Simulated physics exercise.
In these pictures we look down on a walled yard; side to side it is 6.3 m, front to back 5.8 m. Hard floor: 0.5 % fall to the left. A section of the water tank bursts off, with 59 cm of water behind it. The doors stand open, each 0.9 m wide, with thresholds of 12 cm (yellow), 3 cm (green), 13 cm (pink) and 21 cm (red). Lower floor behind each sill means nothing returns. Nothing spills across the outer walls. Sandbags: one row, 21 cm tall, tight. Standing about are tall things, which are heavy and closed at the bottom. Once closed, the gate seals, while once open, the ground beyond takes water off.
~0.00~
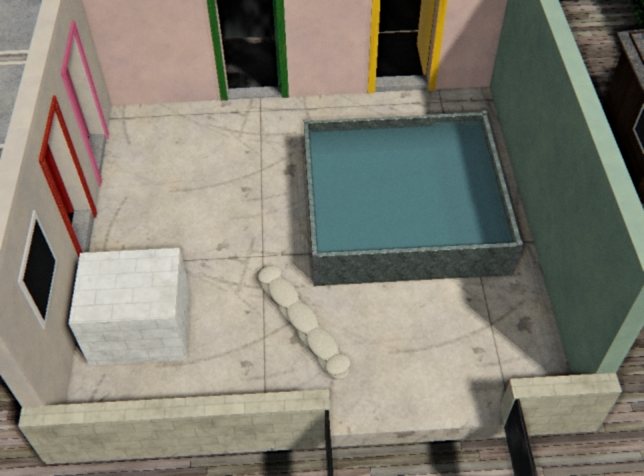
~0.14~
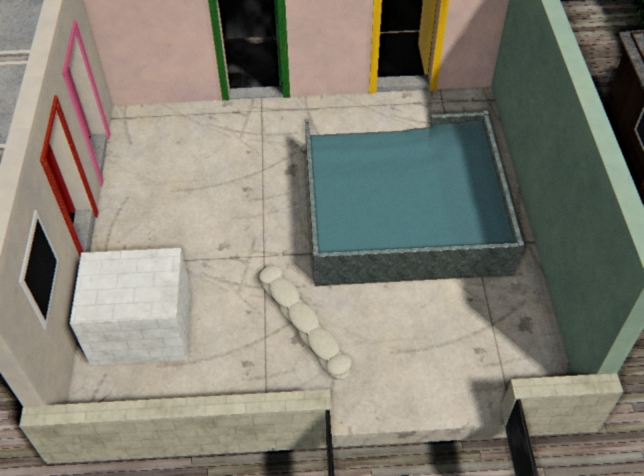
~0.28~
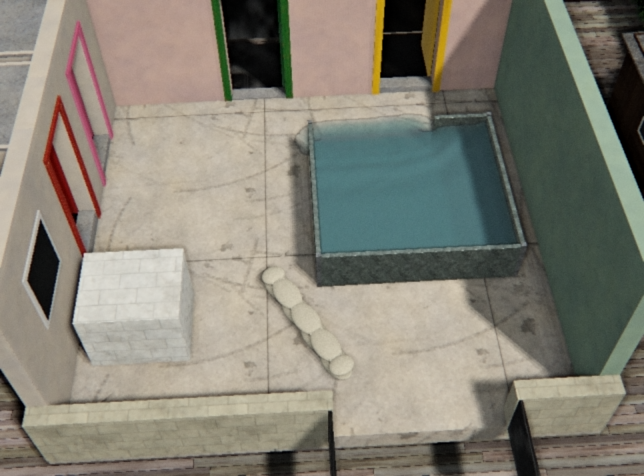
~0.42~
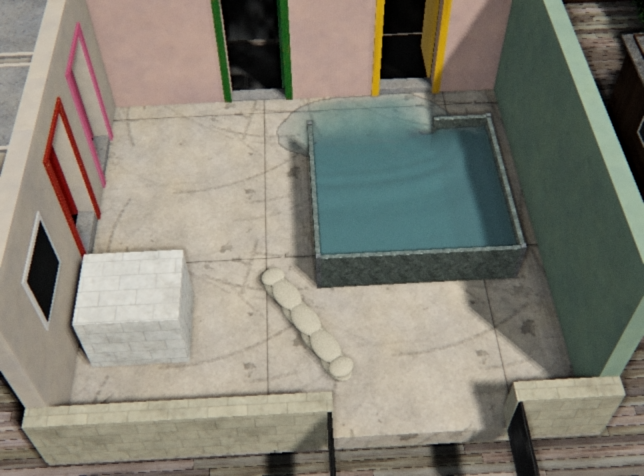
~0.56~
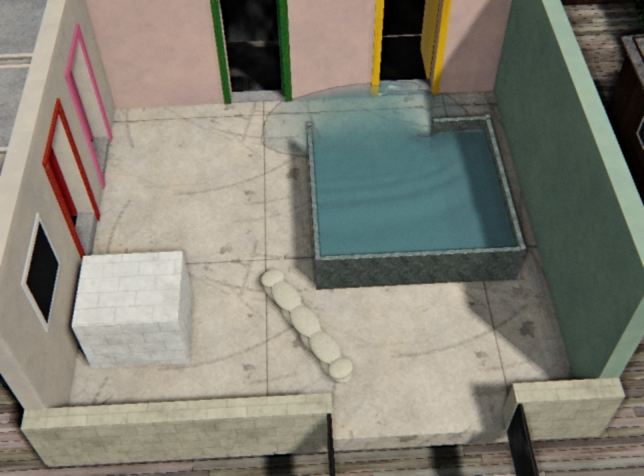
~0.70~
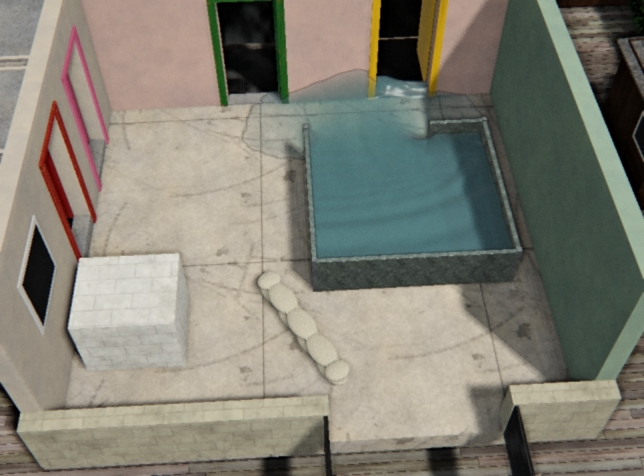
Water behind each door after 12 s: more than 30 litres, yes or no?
Yellow door: Yes; green door: Yes; pink door: Yes; red door: No.
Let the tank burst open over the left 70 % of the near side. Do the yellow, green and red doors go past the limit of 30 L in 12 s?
Door by door - yellow: Within bounds, green: Within bounds, red: Within bounds.
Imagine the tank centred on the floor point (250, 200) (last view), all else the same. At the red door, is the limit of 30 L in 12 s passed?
So the red door keeps within it.
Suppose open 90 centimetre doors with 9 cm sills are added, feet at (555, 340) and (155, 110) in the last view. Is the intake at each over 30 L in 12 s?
Well, the first one ends up on the low side, the second one on the high side.
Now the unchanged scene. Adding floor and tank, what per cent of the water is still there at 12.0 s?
72 %.
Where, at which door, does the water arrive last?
The final one is the red door.
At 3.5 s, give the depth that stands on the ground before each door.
Readings (cm): Yellow = 25; green = 12; pink = 23; red = 10.
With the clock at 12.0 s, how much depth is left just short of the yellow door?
It's about 9.0 cm.
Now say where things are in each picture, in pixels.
In the first frame, the water tank at (405, 183) is whole and still, 59 cm deep.
In the second frame, water pours out on the water tank's far side and has run 1.0 m, to a hidden place; typically 11 cm deep outside, 59 cm at the water tank's back.
In the third frame, water pours out on the water tank's far side and has run 1.2 m, to (302, 135); typically 11 cm deep outside, 59 cm at the water tank's back.
In the fourth frame, the front is at (431, 105), 1.5 m from the gap on the water tank's far side; 2.9 m2 of floor is under water; 59 cm left at the back of the water tank.
In the fifth frame, the front is at (438, 94), 1.9 m from the gap on the water tank's far side; 3.8 m2 of floor is under water; 59 cm left at the back of the water tank.
In the sixth frame, water pours out on the water tank's far side and has run 2.2 m, to (459, 95); typically 11 cm deep outside, 58 cm at the water tank's back.
After 1.4 s water covers 15 % of the floor and is deepest (48 cm) near (339, 103); yellow door 35 cm at the sill, 94 L in, green door 15 cm at the sill, 14 L in, pink door not reached, red door not reached.
After 2.2 s water covers 30 % of the floor and is deepest (44 cm) near (340, 110); yellow door 34 cm at the sill, 215 L in, green door 17 cm at the sill, 73 L in, pink door not reached, red door not reached.
After 3.5 s water covers 50 % of the floor and is deepest (32 cm) near (488, 96); yellow door 25 cm at the sill, 344 L in, green door 12 cm at the sill, 161 L in, pink door 23 cm at the sill, 37 L in, red door 10 cm at the sill, 0 L in.
After 7.0 s water covers 90 % of the floor and is deepest (16 cm) near (111, 290); yellow door 14 cm at the sill, 428 L in, green door 8 cm at the sill, 251 L in, pink door 15 cm at the sill, 91 L in, red door 10 cm at the sill, 0 L in.
After 12.0 s water covers 95 % of the floor and is deepest (13 cm) near (111, 121); yellow door 9 cm at the sill, 431 L in, green door 9 cm at the sill, 318 L in, pink door 10 cm at the sill, 94 L in, red door 10 cm at the sill, 0 L in.
